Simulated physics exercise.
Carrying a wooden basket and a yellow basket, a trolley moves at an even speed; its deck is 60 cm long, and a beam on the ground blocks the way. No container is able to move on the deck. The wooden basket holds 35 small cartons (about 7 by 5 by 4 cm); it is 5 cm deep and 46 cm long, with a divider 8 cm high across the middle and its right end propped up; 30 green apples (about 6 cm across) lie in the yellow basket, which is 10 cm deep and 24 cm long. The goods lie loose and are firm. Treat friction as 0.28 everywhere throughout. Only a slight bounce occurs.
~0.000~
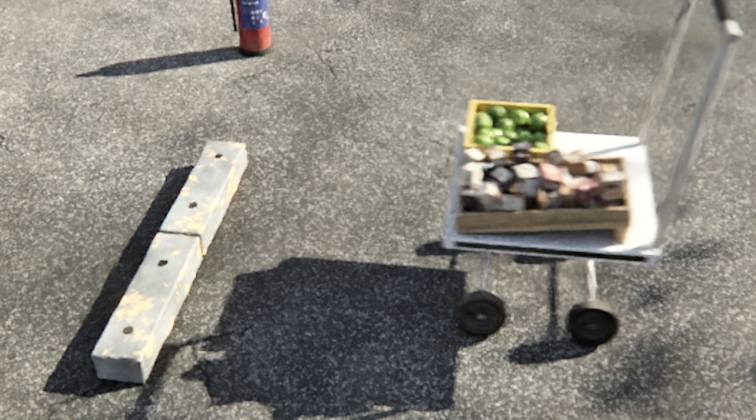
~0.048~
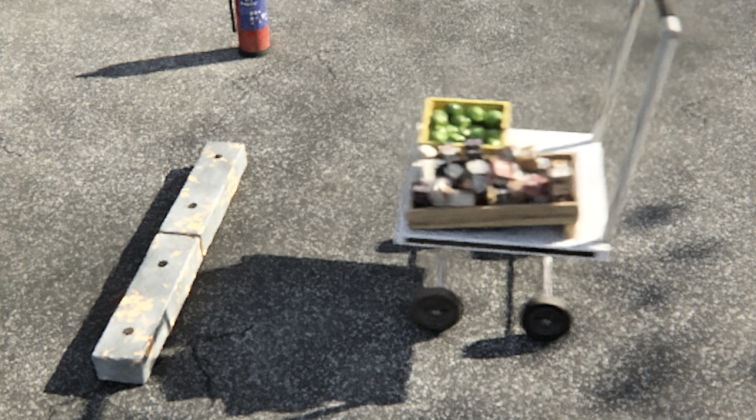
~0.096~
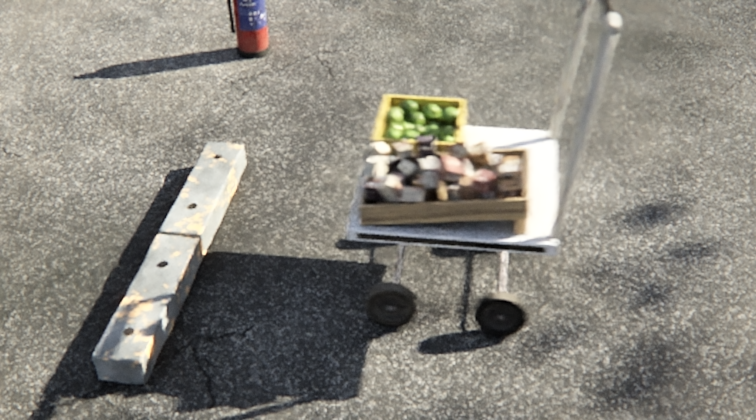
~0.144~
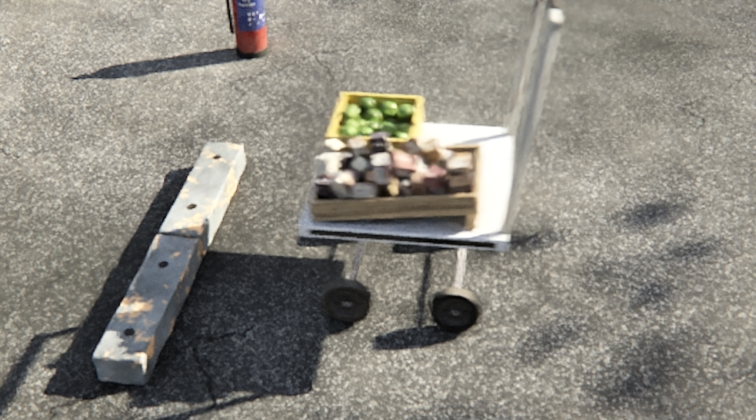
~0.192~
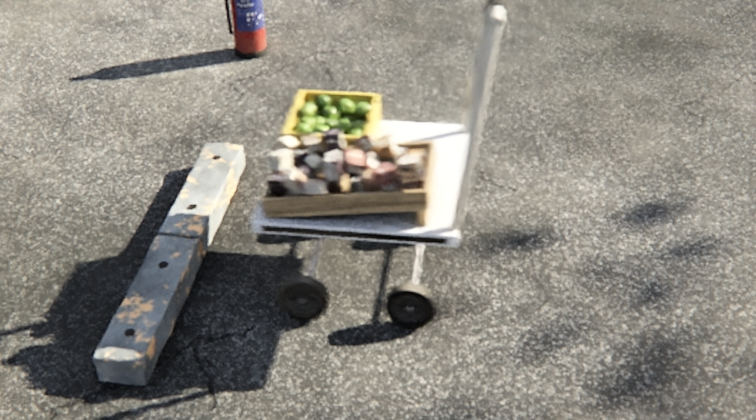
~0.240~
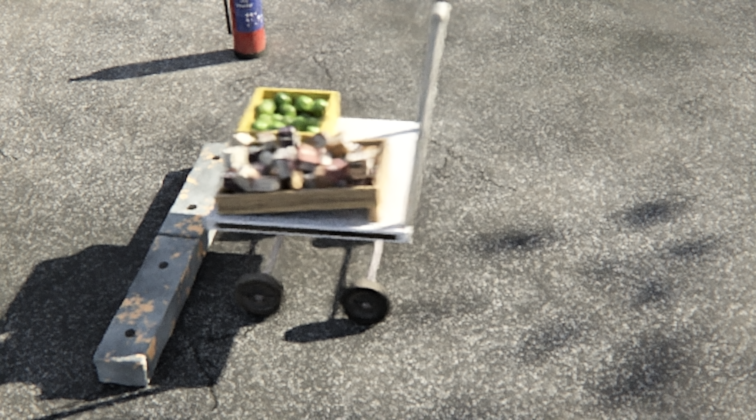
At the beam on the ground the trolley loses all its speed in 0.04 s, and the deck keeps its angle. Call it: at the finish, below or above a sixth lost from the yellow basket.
Below a sixth.
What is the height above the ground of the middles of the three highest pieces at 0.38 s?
Mean height: Some 60 cm.
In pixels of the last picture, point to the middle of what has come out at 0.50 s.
I'd put it somewhere close to (132, 158).
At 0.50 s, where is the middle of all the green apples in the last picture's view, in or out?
Centre: About (226, 124) px.
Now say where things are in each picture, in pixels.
In the first picture (each is followed by its nearest rim corner in this view), yellow basket (its farthest corner), (475, 101); wooden basket, (627, 208); 89 cm short of the stop; none out.
Yellow basket, (432, 98); wooden basket, (575, 203); 75 cm short of the stop, in the second picture.
Yellow basket, (389, 96); wooden basket, (524, 199); 60 cm short of the stop, in the third picture.
Yellow basket, (346, 93); wooden basket, (473, 194); 46 cm short of the stop, in the fourth picture.
Yellow basket, (304, 91); wooden basket, (423, 190); 32 cm short of the stop, in the fifth picture.
Yellow basket, (262, 88); wooden basket, (373, 187); 18 cm short of the stop; none out, in the sixth picture.
After 0.28 s, contact.
After 0.38 s, wooden basket 30 in, 5 out and yellow basket 30 in, 0 out.
After 0.50 s, wooden basket 22 in, 13 out and yellow basket 30 in, 0 out.
After 0.73 s, wooden basket 22 in, 13 out and yellow basket 29 in, 1 out.
When it is over (at 1.23 s), wooden basket 22 in, 13 out and yellow basket 29 in, 1 out. Asked share, 1 of 30, 3 per cent.
